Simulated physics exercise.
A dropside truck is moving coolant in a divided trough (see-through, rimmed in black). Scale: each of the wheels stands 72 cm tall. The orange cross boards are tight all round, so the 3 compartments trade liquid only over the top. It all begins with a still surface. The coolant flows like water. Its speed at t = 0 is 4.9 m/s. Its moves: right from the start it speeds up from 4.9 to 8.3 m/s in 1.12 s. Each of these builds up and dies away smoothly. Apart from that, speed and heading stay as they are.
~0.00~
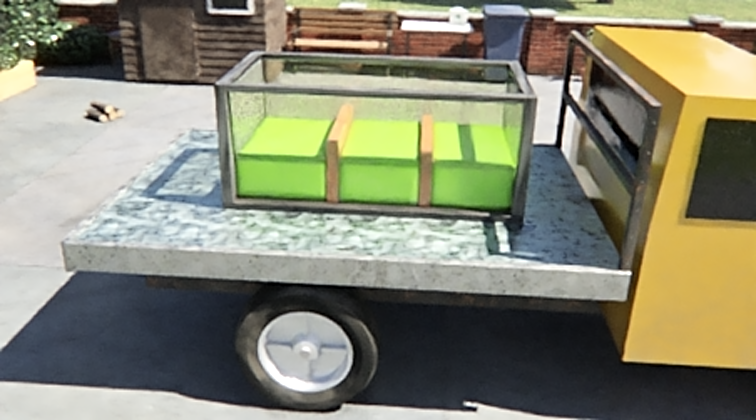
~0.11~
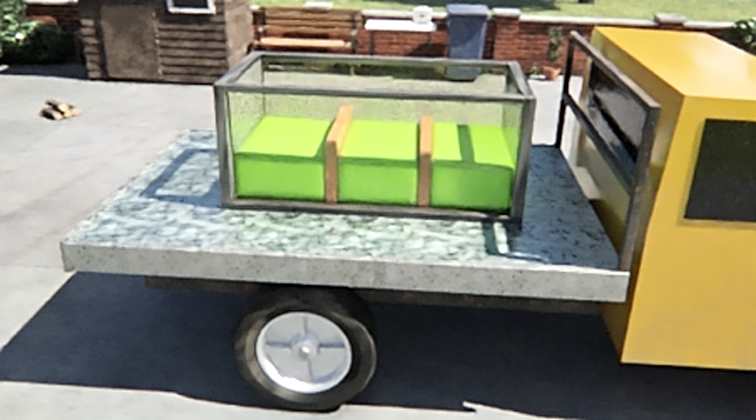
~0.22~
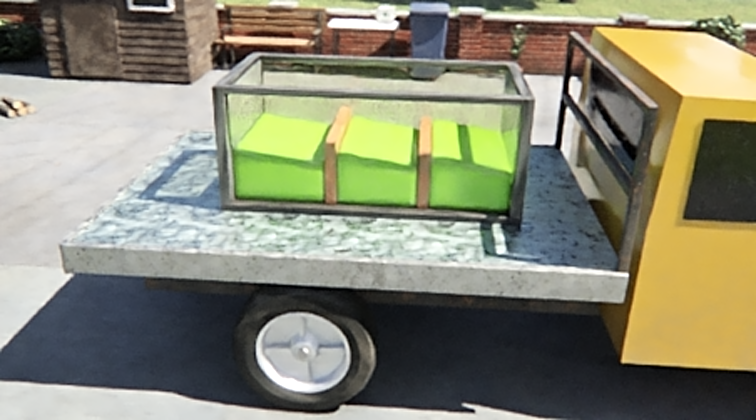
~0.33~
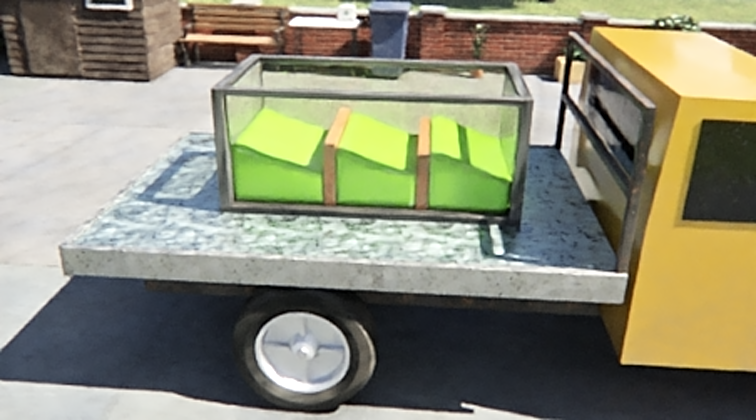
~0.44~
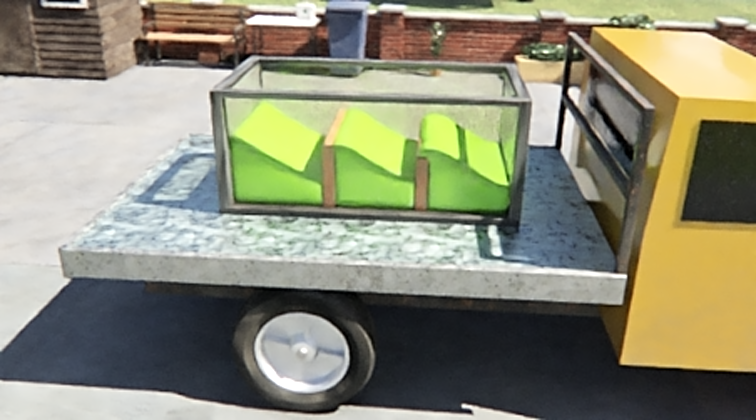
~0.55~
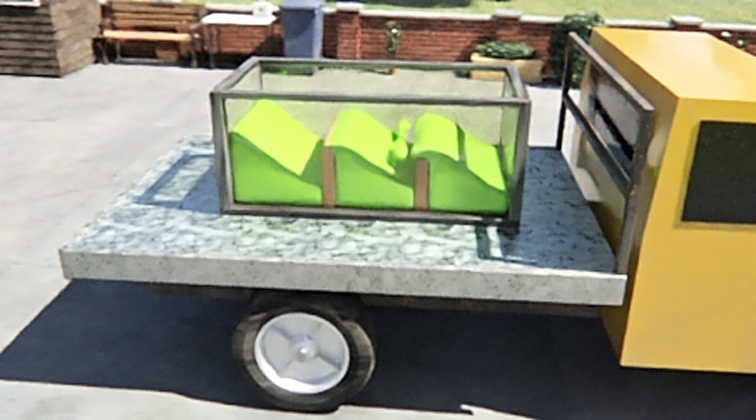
The footage shows a yellow truck moving right with a clear, black-rimmed trough of bright green liquid; the level surfaces in its three compartments tilt, climbing toward the left, and a little slops over the right-hand divider.
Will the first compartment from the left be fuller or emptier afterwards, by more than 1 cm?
Its level is higher at the end.
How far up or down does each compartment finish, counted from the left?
In cm: 2 up, 1 up, 4 down.
Then, 0.95 s in, the compartments hold 27, 26, 21 cm, left to right.
Then, 1.35 s in, the compartments hold 27, 26, 21 cm, left to right.
Then, 1.85 s in, the compartments hold 27, 26, 21 cm, left to right.
Then, 4.11 s in, the compartments hold 27, 26, 21 cm, left to right.
